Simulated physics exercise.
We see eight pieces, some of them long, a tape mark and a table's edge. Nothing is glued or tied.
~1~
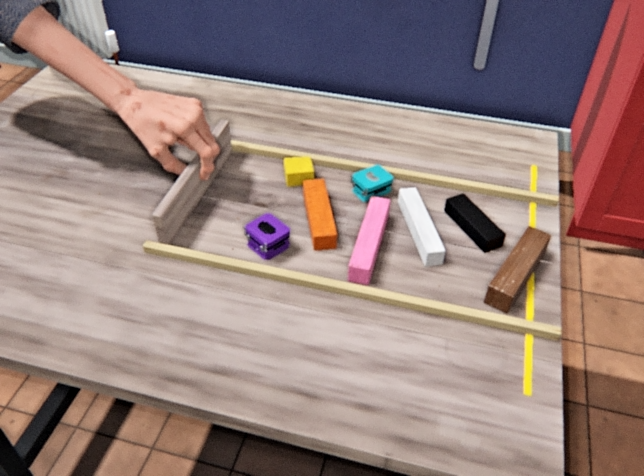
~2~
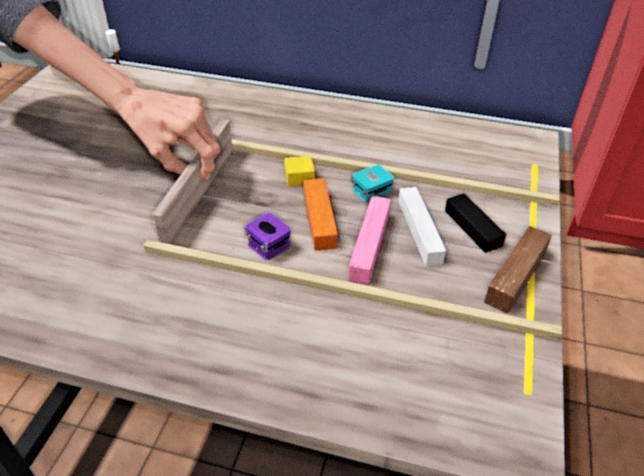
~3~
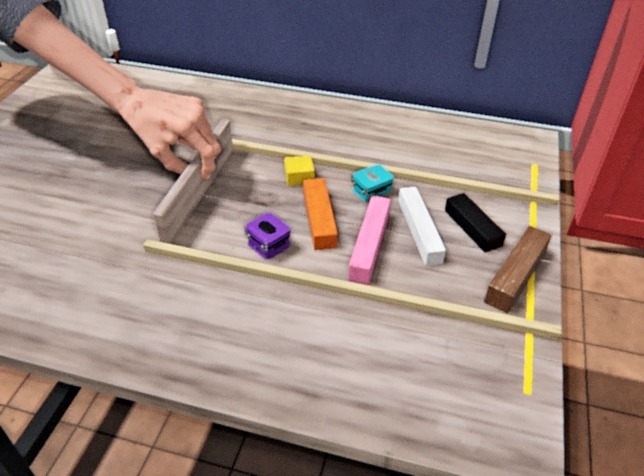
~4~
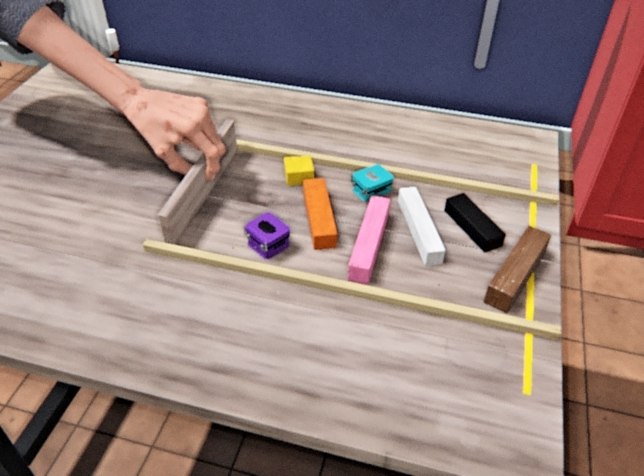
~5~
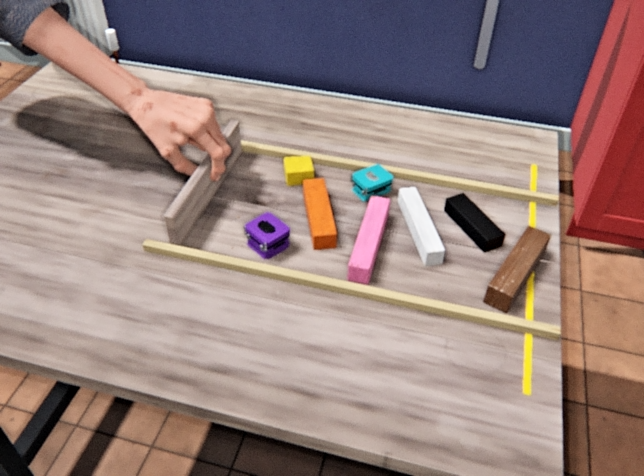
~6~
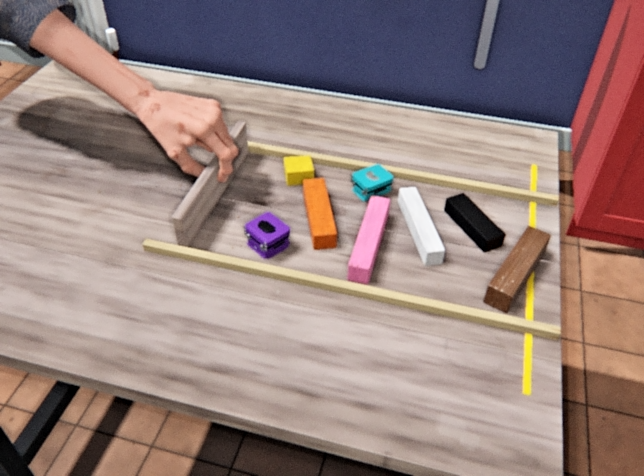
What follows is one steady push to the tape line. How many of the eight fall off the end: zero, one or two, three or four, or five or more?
The number that fall off is five or more.
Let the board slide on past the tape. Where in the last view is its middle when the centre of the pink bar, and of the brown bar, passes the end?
About (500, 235), and (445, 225) for the other.
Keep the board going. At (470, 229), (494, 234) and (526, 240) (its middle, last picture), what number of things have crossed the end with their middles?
The counts: 2, 3 and 5.
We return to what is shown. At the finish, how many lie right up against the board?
It touches 2.
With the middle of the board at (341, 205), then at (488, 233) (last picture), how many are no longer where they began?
First 6, then 8.
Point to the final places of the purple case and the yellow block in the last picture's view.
The purple case stops around (553, 299); the yellow block around (549, 216).
A little later, none off yet; brown bar at rest near (518, 268); black stick at rest near (474, 222); white bar at rest near (420, 224).
Next, none off yet; brown bar at rest near (518, 268); black stick shifted a little near (495, 224); white bar shifted a little near (477, 230).
Later still, one off so far; brown bar dropping near (568, 388); black stick tilted well over near (578, 253); white bar shifted about its own width near (559, 244).
When it is over, the number that fall off is five or more; down, orange bar, turquoise case, pink bar, white bar, black stick and brown bar.
